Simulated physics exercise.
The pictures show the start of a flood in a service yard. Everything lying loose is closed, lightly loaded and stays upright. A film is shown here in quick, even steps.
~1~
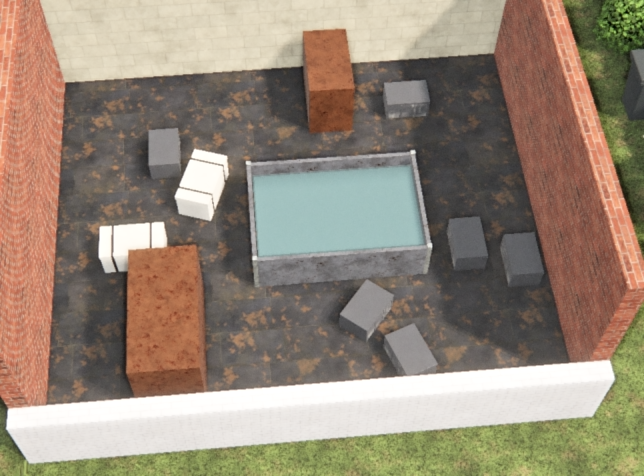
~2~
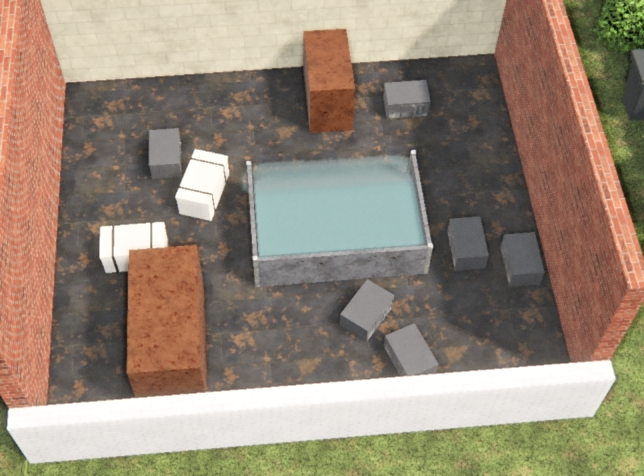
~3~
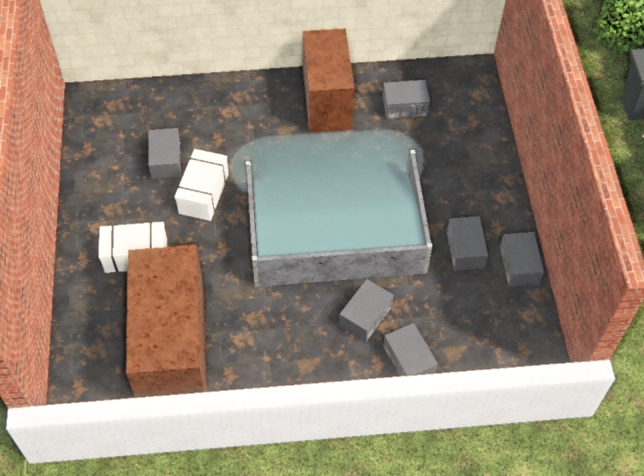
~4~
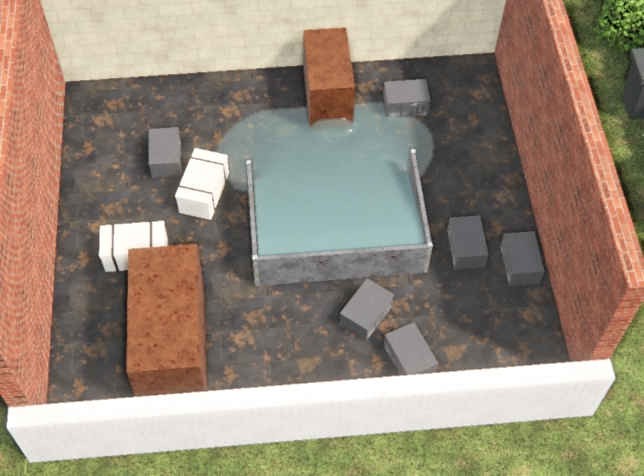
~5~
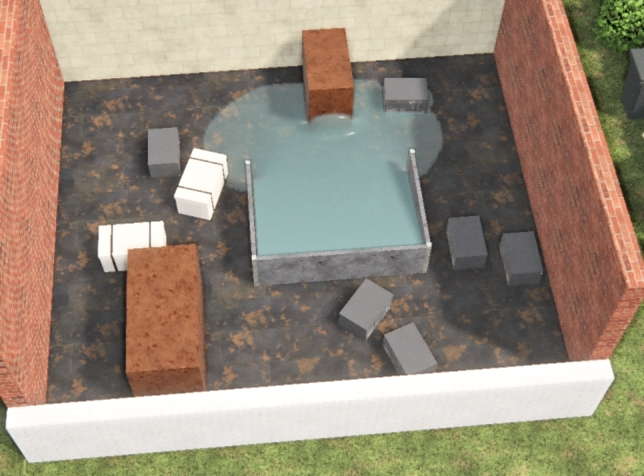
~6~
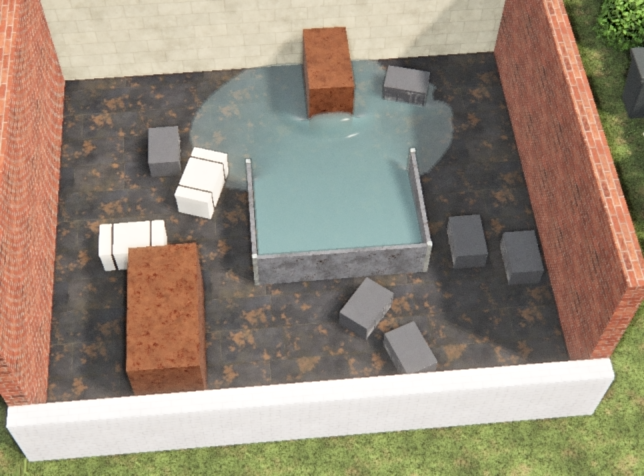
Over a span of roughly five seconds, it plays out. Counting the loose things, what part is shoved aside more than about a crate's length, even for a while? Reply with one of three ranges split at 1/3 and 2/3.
1/3 to 2/3.
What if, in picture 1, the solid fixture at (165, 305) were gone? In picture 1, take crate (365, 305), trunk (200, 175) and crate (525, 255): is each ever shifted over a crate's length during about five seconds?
So, in sequence: Did not travel far, then did not travel far, then did travel that far.
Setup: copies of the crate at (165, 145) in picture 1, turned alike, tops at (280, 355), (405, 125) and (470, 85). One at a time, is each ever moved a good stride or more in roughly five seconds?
Stays put, displaced, displaced.
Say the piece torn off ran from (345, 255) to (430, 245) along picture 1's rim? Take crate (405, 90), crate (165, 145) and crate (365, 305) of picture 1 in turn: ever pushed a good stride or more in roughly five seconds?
First below the mark, then below the mark, then over the mark.
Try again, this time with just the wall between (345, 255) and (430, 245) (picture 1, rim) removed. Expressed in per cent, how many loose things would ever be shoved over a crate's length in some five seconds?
My figure is about 50 %.
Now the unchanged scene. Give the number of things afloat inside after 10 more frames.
My count is 1.
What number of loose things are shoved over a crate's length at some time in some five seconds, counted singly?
So the number is 4.
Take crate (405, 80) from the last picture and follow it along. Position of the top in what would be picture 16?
Roughly at pixel (482, 46).
A moment on, 1 of 8 are well off their spots; 0 afloat.
Next, 1 of 8 are well off their spots; 1 afloat.
Later, 2 of 8 are well off their spots; 1 afloat.
In the end, 4 of 8 are well off their spots, and 4 have been at some point; 1 afloat.
